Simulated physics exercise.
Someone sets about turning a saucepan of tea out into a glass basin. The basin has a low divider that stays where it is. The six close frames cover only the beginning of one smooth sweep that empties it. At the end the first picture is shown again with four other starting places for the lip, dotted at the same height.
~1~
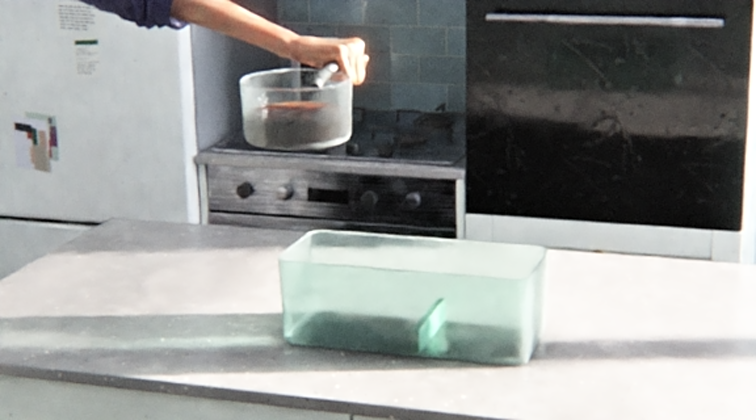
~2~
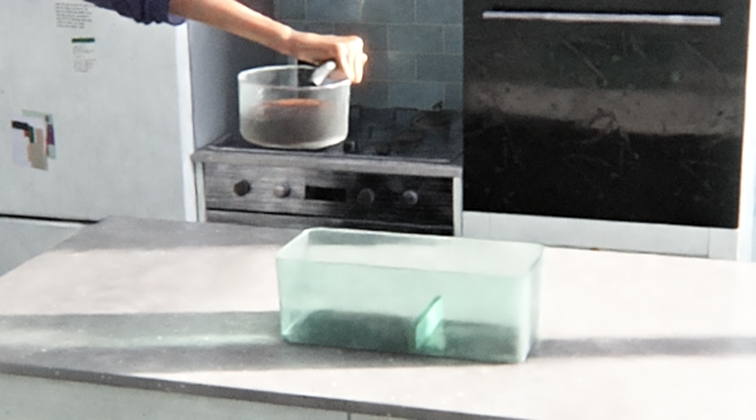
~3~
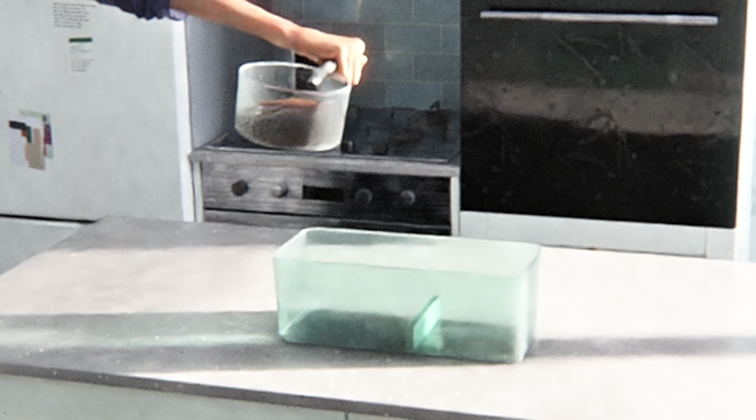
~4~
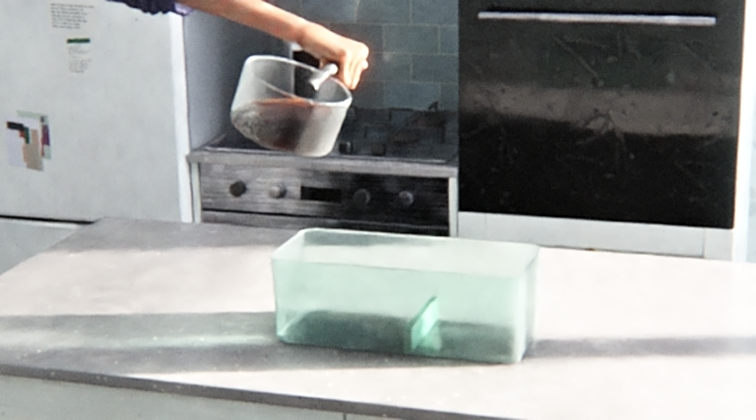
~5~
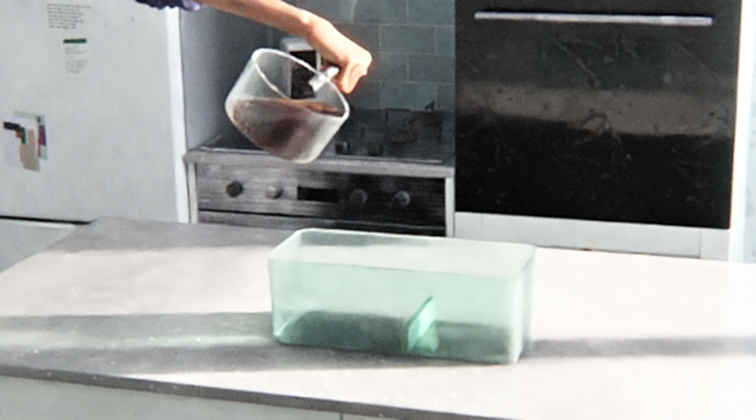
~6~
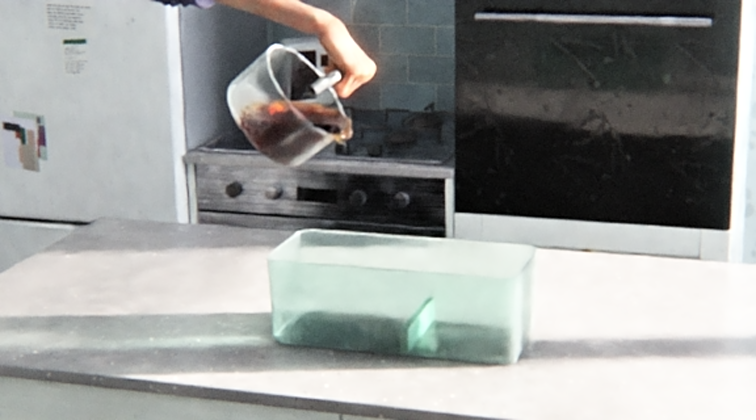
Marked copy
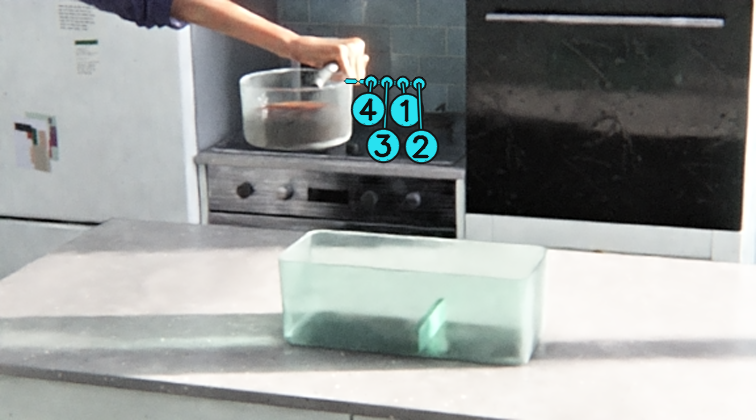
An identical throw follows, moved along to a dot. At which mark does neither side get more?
Go for 3.
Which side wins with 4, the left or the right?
The left side.
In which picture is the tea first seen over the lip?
Picture 6.
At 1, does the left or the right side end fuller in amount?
More ends on the right.
On the marked copy, 1 at (402, 83); 2 at (419, 83); 3 at (386, 82); 4 at (371, 82).
With 1, about 17 % ends left of the wall and 82 % right of it.
With 2, about 11 % ends left of the wall and 87 % right of it.
With 3, about 51 % ends left of the wall and 48 % right of it.
With 4, about 74 % ends left of the wall and 25 % right of it.
